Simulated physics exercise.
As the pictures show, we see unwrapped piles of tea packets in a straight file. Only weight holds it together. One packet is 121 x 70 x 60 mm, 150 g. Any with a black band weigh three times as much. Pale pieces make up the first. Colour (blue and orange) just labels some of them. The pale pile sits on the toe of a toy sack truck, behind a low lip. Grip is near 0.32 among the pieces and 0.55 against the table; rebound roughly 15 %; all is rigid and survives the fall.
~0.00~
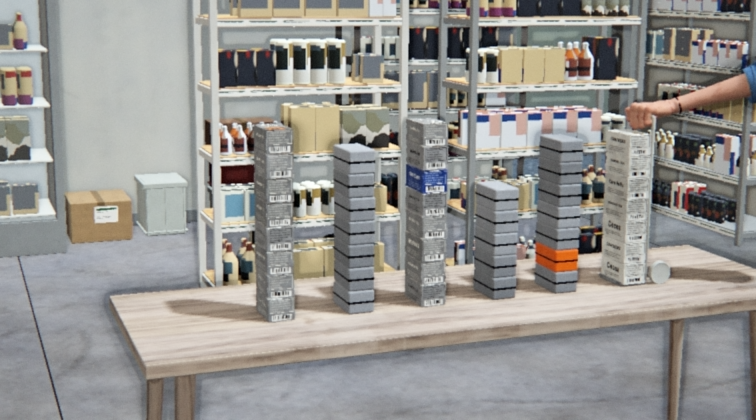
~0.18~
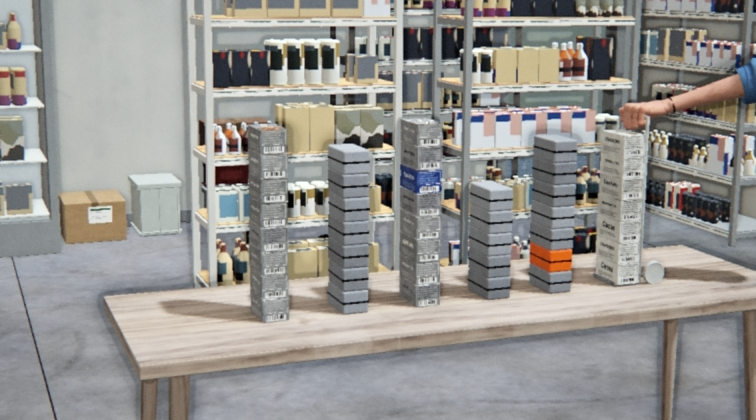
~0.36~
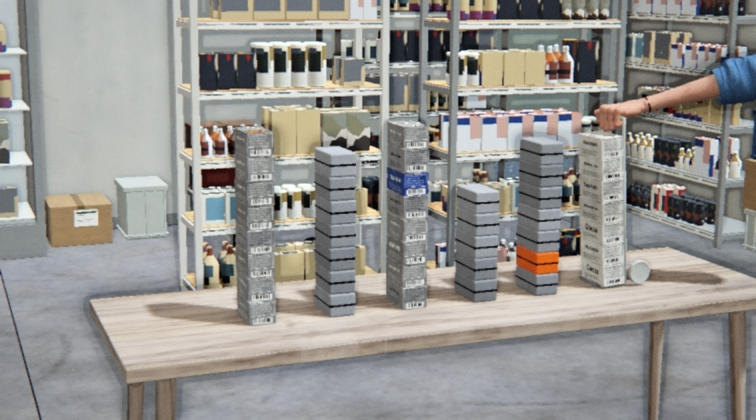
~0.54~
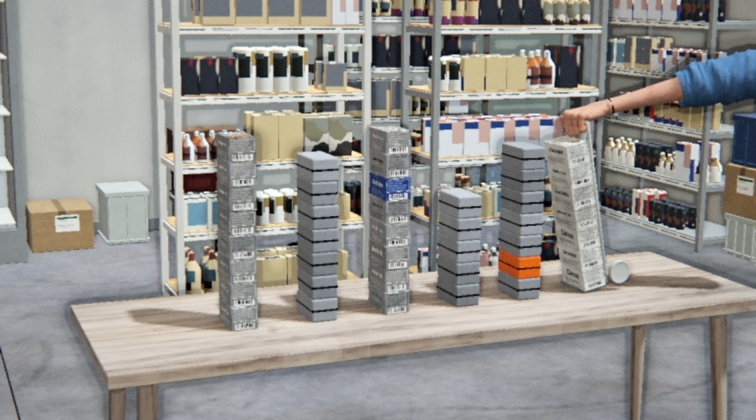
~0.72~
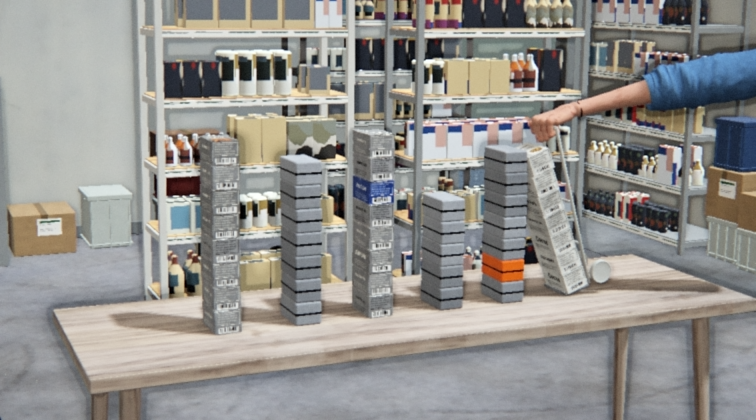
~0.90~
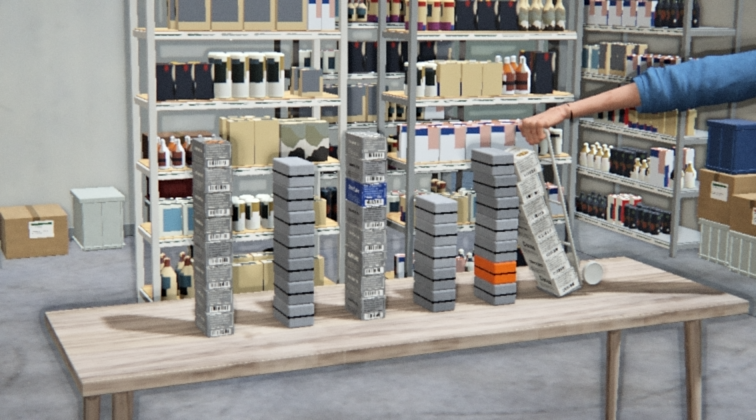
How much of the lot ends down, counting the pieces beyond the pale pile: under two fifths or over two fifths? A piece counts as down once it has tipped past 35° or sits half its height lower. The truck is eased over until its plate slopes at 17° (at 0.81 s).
Ending down: Under two fifths.
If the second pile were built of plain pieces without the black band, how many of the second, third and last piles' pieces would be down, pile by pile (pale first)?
Then second 6, third 5, last 7.
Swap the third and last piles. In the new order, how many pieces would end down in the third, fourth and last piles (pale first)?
Then third 0, fourth 0, last 0.
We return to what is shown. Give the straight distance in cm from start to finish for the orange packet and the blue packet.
About: Orange 0, blue 0.
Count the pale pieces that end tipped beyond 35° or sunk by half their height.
0 pale pieces.
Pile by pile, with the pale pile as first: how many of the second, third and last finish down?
By pile: Second 0, third 0, last 0.
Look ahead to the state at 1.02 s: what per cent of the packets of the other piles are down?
By then 0 per cent.
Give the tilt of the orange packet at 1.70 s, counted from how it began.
Some 0°.
After 1.02 s, 0 of the pale pile down; none of the 35 other packets down, 2 disturbed.
At rest (1.9 s), 0 of the pale pile down; none of the 35 other packets down, 2 disturbed; orange packet unmoved; blue packet unmoved. That is 0 per cent. As the last picture would show them, middles, orange packet near (495, 269), blue packet near (366, 191).
